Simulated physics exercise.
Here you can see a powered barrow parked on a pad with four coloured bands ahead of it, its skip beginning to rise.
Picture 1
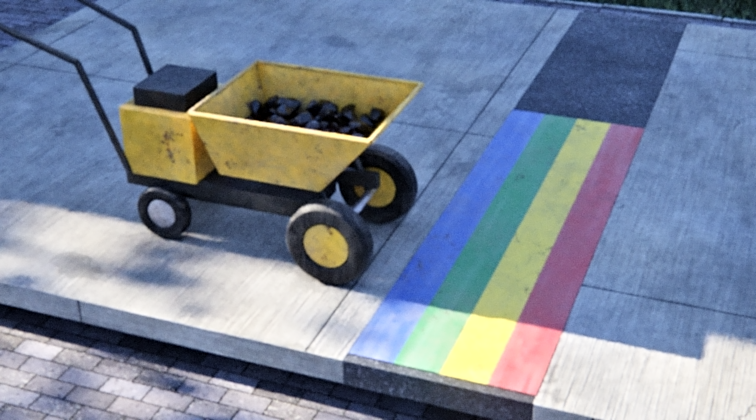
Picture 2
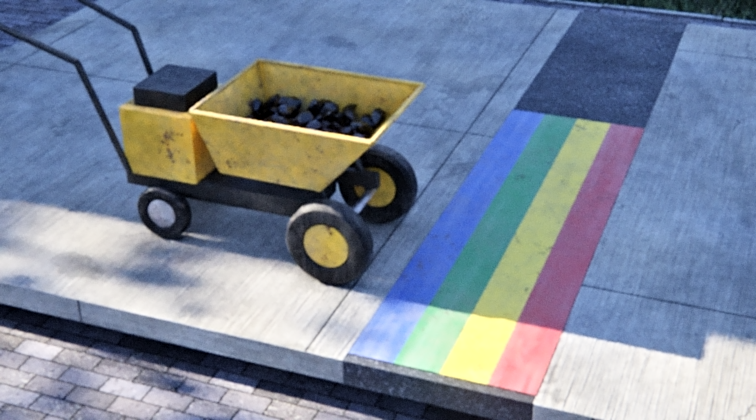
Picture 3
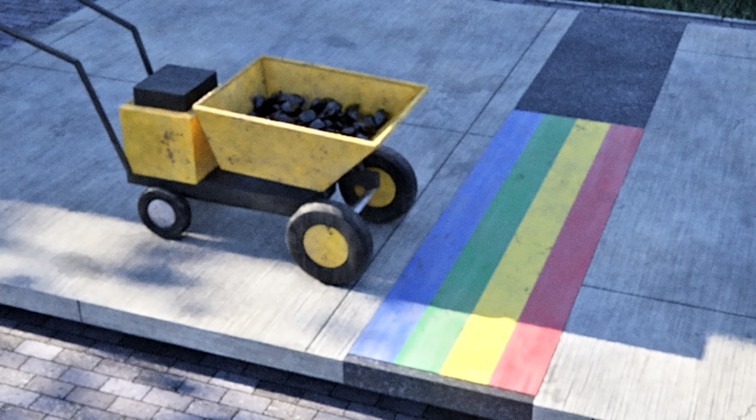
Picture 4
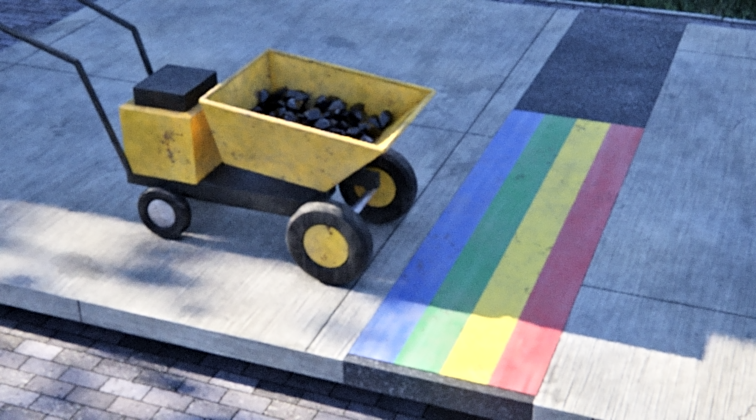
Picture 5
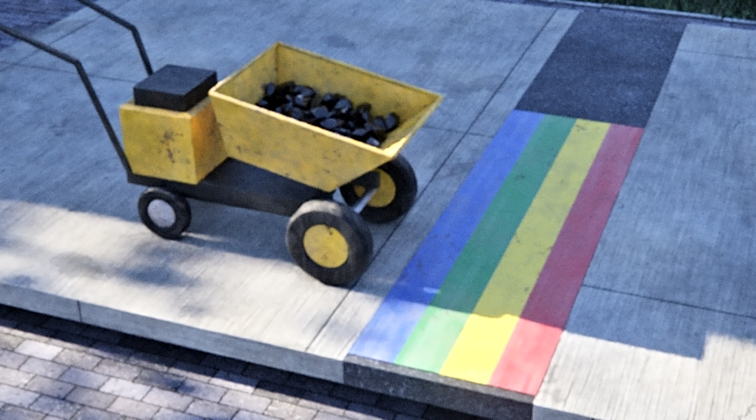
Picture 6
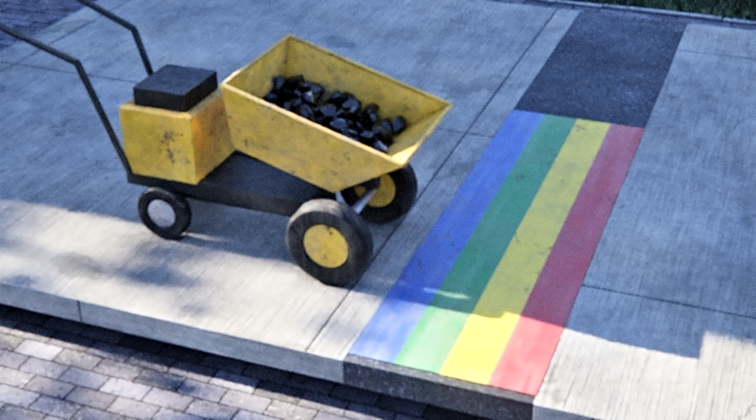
The yellow skip of a parked barrow, loaded with black lumps, gradually tilts forward to the right.
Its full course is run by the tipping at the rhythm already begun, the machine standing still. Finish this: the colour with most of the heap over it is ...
... Yellow.
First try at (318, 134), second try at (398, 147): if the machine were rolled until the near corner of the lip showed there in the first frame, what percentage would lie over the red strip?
Try 1: 0 %. Try 2: 40 %.
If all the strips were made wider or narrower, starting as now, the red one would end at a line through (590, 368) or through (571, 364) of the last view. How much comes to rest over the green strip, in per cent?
Roughly 40 per cent, and 40 per cent.
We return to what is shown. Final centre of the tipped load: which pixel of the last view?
Once nothing moves, the middle sits near (510, 275).
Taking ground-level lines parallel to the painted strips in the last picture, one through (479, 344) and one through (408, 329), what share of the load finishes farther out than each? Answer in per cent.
Close to 40 % and 90 %, in that order.
Shortly afterwards, skip tipped steeply; the whole lot in the skip.
Next, skip tipped steeply; all but a few in the skip; only a few over the green strip; only a few over the yellow strip.
Some moments later, skip tipped right over; near a quarter in the skip; near a quarter over the green strip; near a third over the yellow strip; near a quarter over the red strip; a little off the paint.
In the end, skip tipped right over; a little in the skip; none at all over the blue strip; near a quarter over the green strip; near a third over the yellow strip; near a quarter over the red strip; a little off the paint.
